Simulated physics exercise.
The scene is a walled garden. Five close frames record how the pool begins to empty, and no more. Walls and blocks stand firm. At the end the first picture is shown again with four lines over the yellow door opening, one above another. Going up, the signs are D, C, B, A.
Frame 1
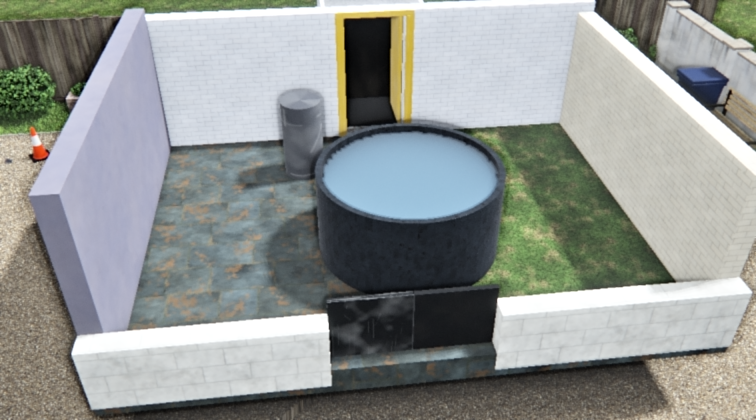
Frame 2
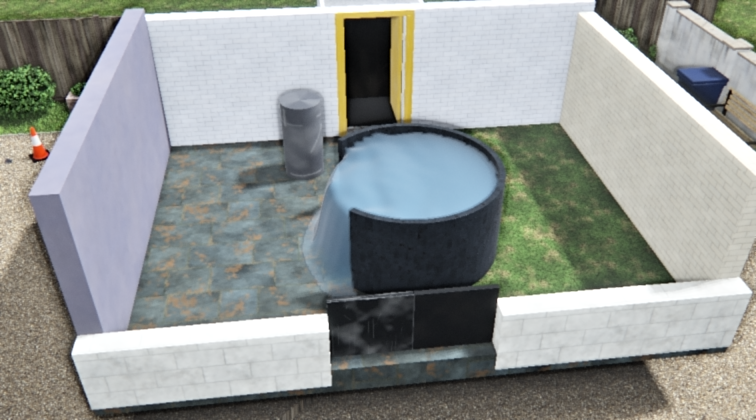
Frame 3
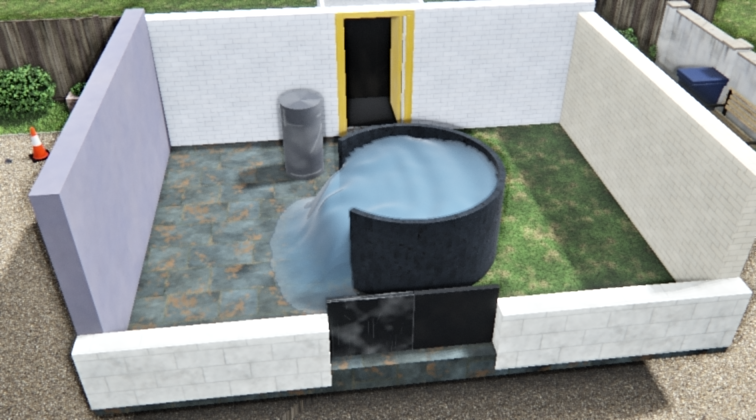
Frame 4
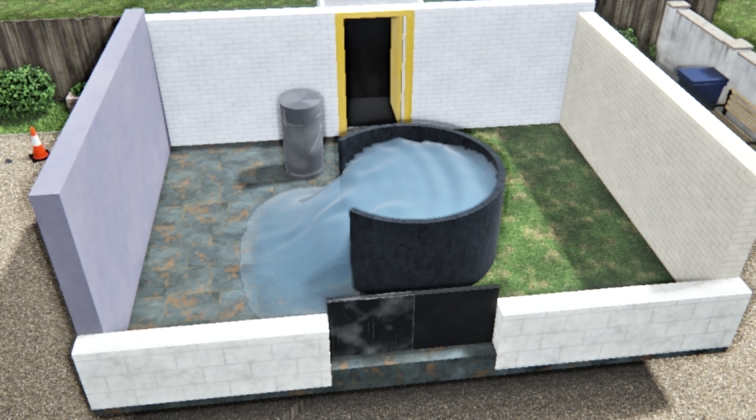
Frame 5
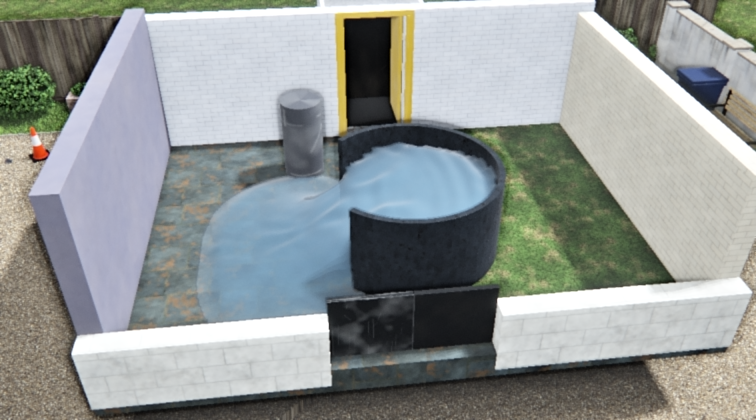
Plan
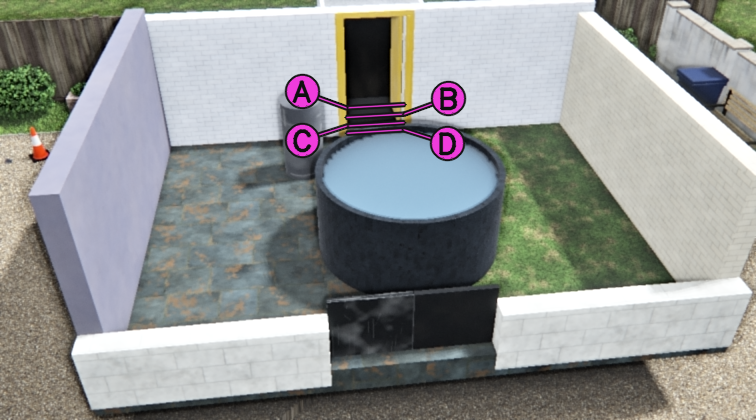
A round pool in a walled garden opens on its left, and water spreads across the paving.
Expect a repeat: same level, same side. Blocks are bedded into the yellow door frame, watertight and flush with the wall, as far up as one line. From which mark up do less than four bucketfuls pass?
Mark C.
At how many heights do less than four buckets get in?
Three.
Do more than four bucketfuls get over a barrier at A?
No, that is safe.
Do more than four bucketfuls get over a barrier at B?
No, that is safe.
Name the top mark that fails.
D it is.
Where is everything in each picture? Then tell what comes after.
The first frame shows water in the pool at rest, its middle at (410, 173); foot of the yellow doorway at (375, 134); shut gate at (413, 302).
The second frame shows front seen at (351, 287), 2 % of the ground wet.
The third frame shows front seen at (293, 298), 6 % of the ground wet.
The fourth frame shows front seen at (276, 198), 11 % of the ground wet.
The fifth frame shows front seen at (240, 193), 20 % of the ground wet.
On the marked copy, A at (375, 106); B at (375, 115); C at (375, 124); D at (375, 131); from the bottom up D, C, B, A.
Choosing A, nothing gets over.
Choosing B, nothing gets over.
Choosing C, nothing gets over.
Choosing D, about 8 bucketfuls get in.
